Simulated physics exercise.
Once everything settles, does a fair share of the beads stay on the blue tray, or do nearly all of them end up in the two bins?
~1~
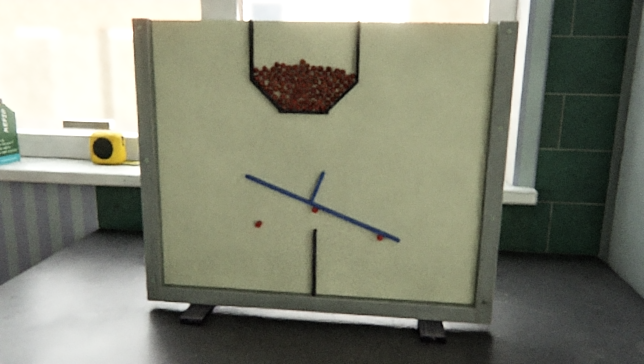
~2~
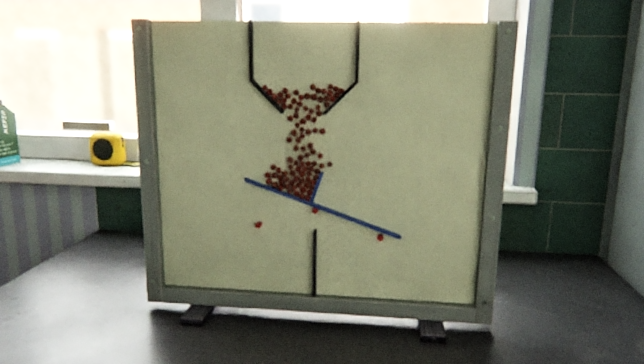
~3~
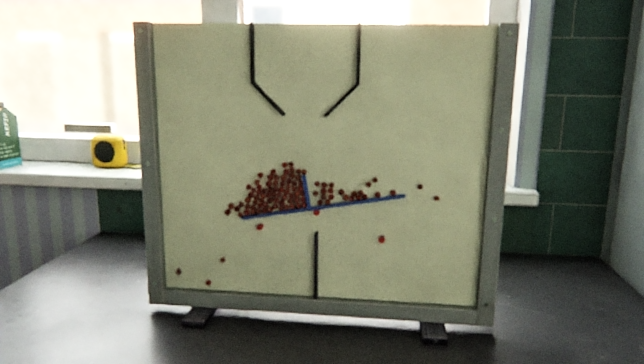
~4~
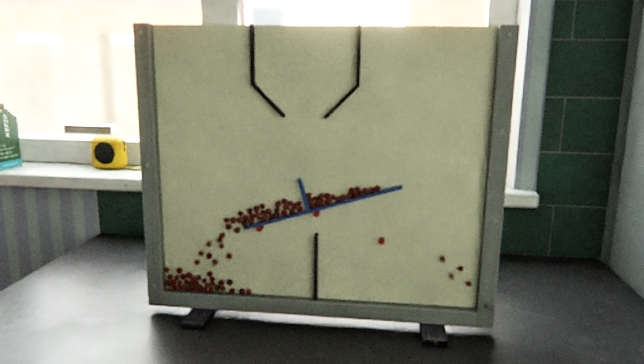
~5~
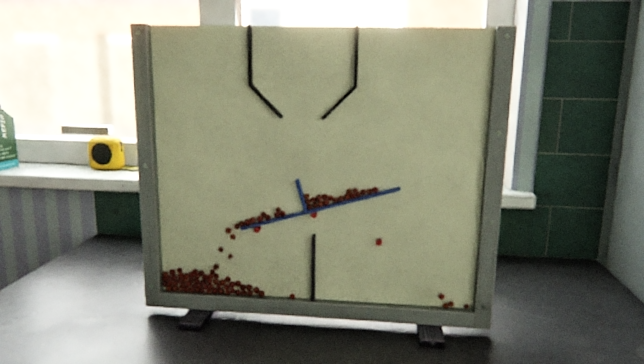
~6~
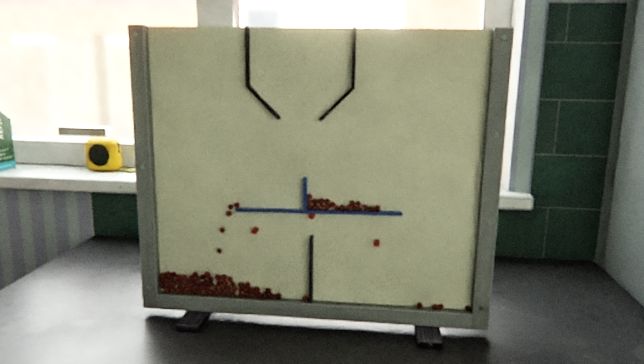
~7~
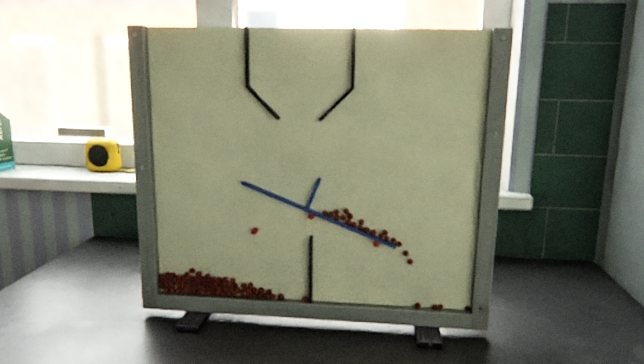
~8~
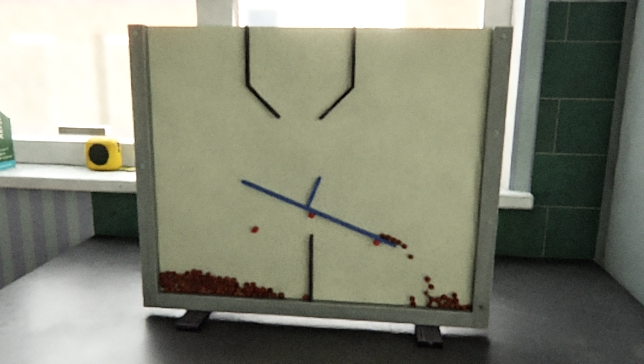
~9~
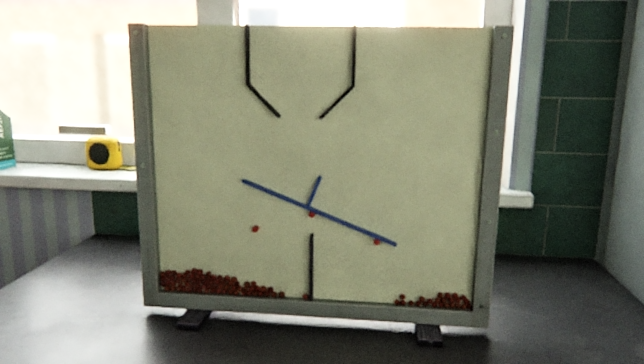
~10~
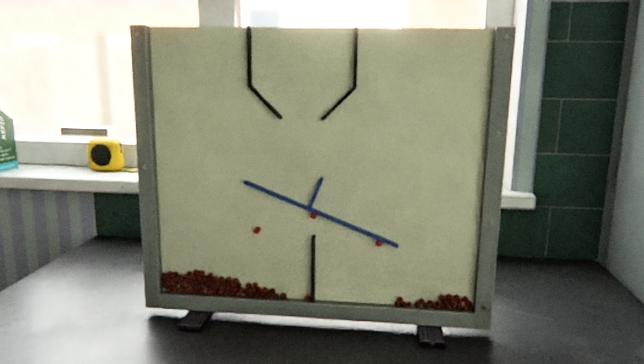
Nearly all of them end up in the bins, with the main part in the left one and a fair share in the right one. The tray keeps hardly any.
